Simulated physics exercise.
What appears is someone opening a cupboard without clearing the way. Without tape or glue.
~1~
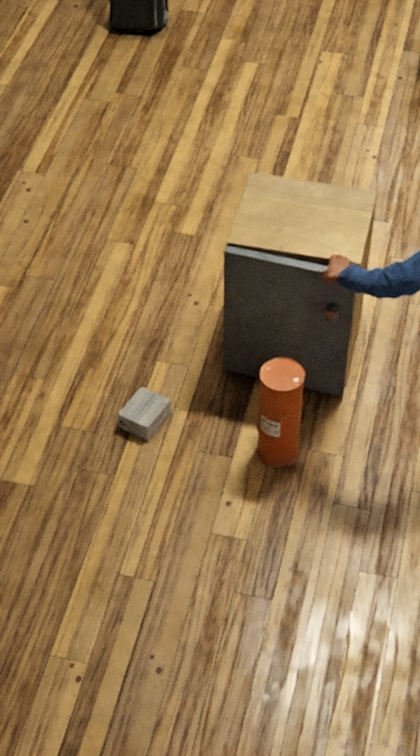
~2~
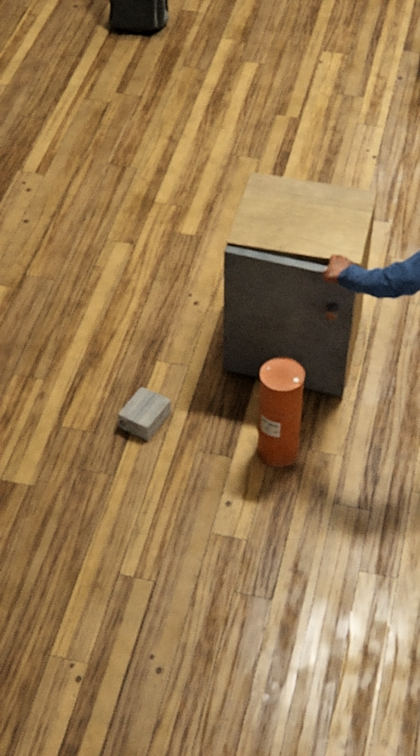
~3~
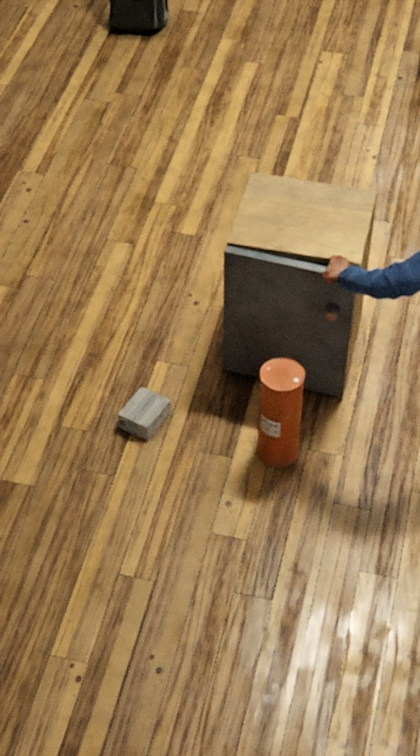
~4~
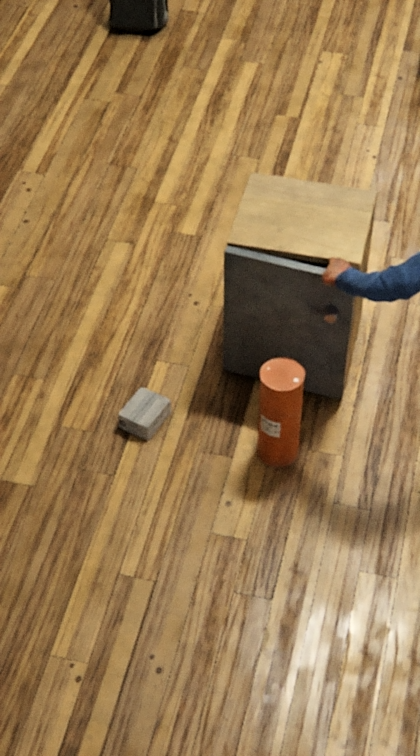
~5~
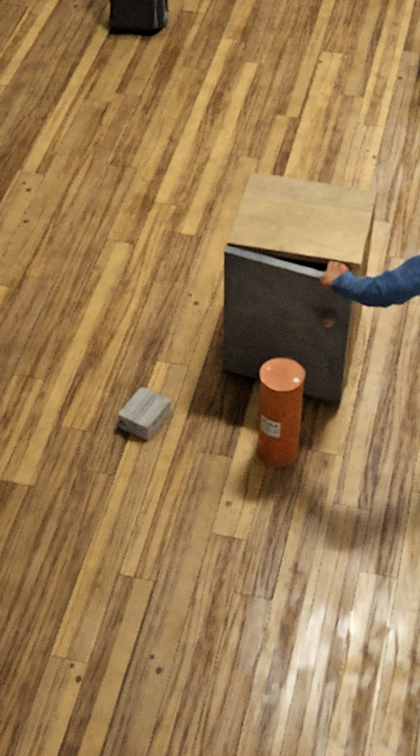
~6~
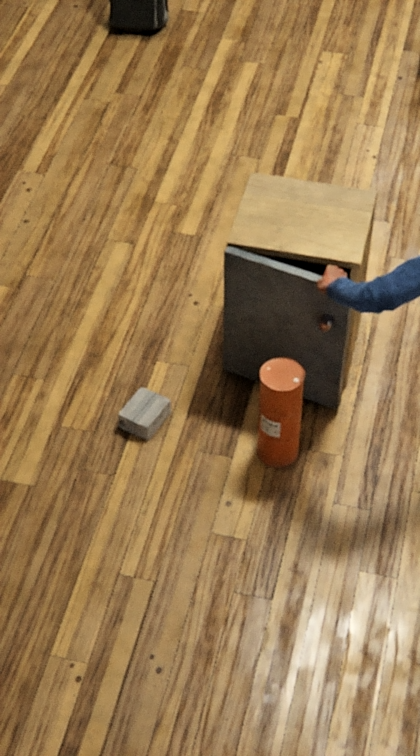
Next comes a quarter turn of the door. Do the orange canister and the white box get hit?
One by one: The orange canister will get bumped, the white box will be left alone.
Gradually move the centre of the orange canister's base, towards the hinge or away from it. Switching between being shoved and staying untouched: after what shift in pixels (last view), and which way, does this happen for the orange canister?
It would take a shift of about 28 pixels, down.
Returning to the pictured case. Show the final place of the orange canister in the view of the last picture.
It comes to rest at about (171, 436) in the last picture.
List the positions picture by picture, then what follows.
Door 4° open; orange canister (280, 413); white box (145, 413); door (285, 328), in the first frame.
Door 4° open; white box (145, 413); door (285, 328), in the second frame.
Door 4° open; orange canister (280, 414); door (285, 329), in the third frame.
Door 6° open; white box (145, 413); door (285, 330), in the fourth frame.
Door 9° open; orange canister (280, 414); door (283, 332), in the fifth frame.
Door 12° open; orange canister (280, 414); white box (145, 413); door (282, 335), in the sixth frame.
Then, 1.12 s later than the last frame, door 60° open; orange canister shifted about its own width near (240, 431); white box at rest near (145, 413).
When it is over, the orange canister is pushed along, near (171, 436); the white box remains where it is, near (145, 413).
